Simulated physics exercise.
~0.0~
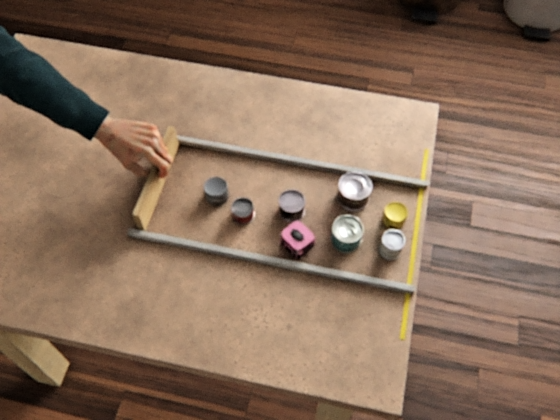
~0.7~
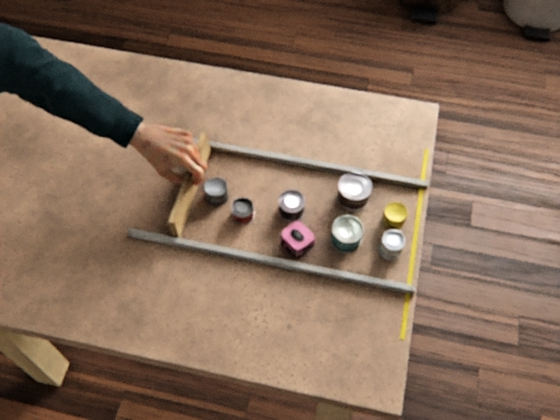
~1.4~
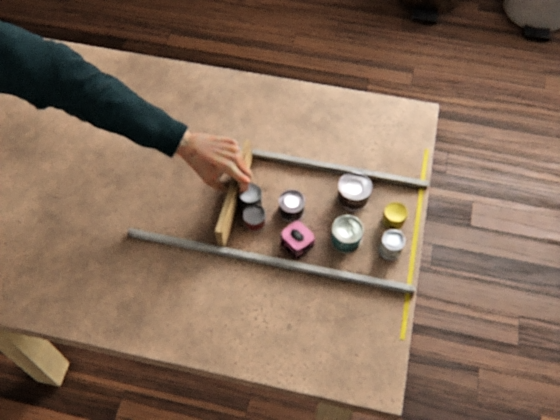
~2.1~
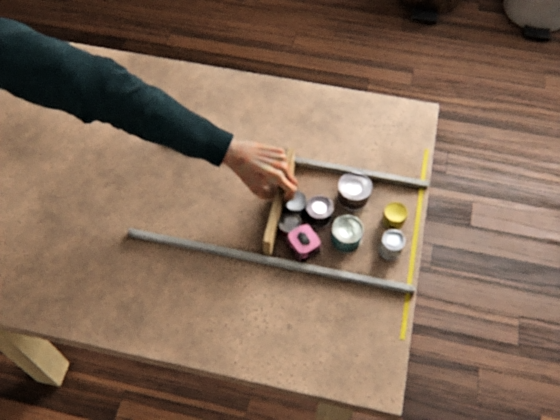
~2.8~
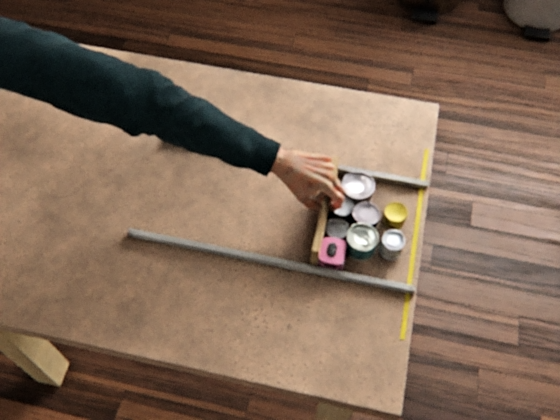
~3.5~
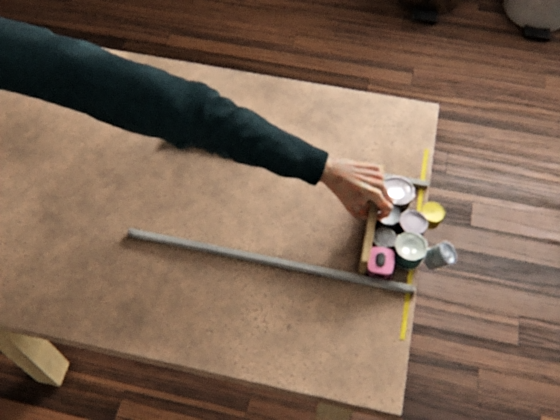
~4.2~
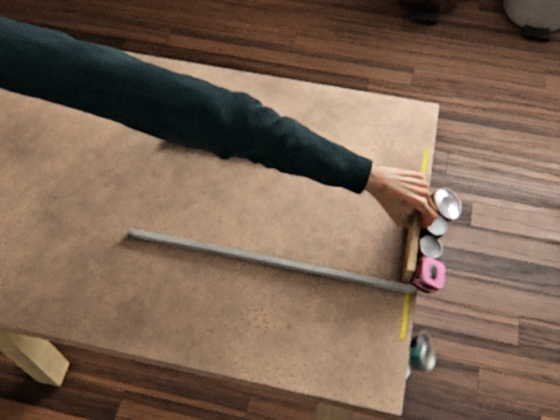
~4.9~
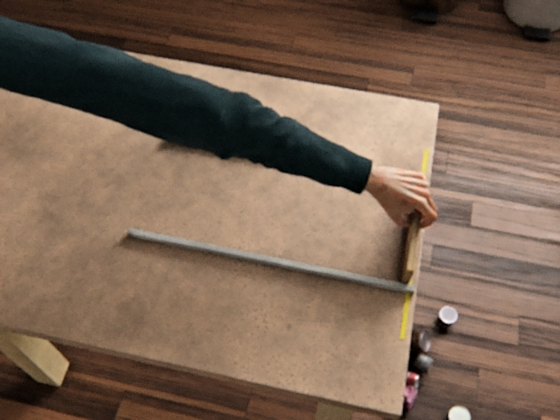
On a tabletop, a hand sliding a wooden board rightward between rails, bunching small tins and a pink case, pushing all off the edge.
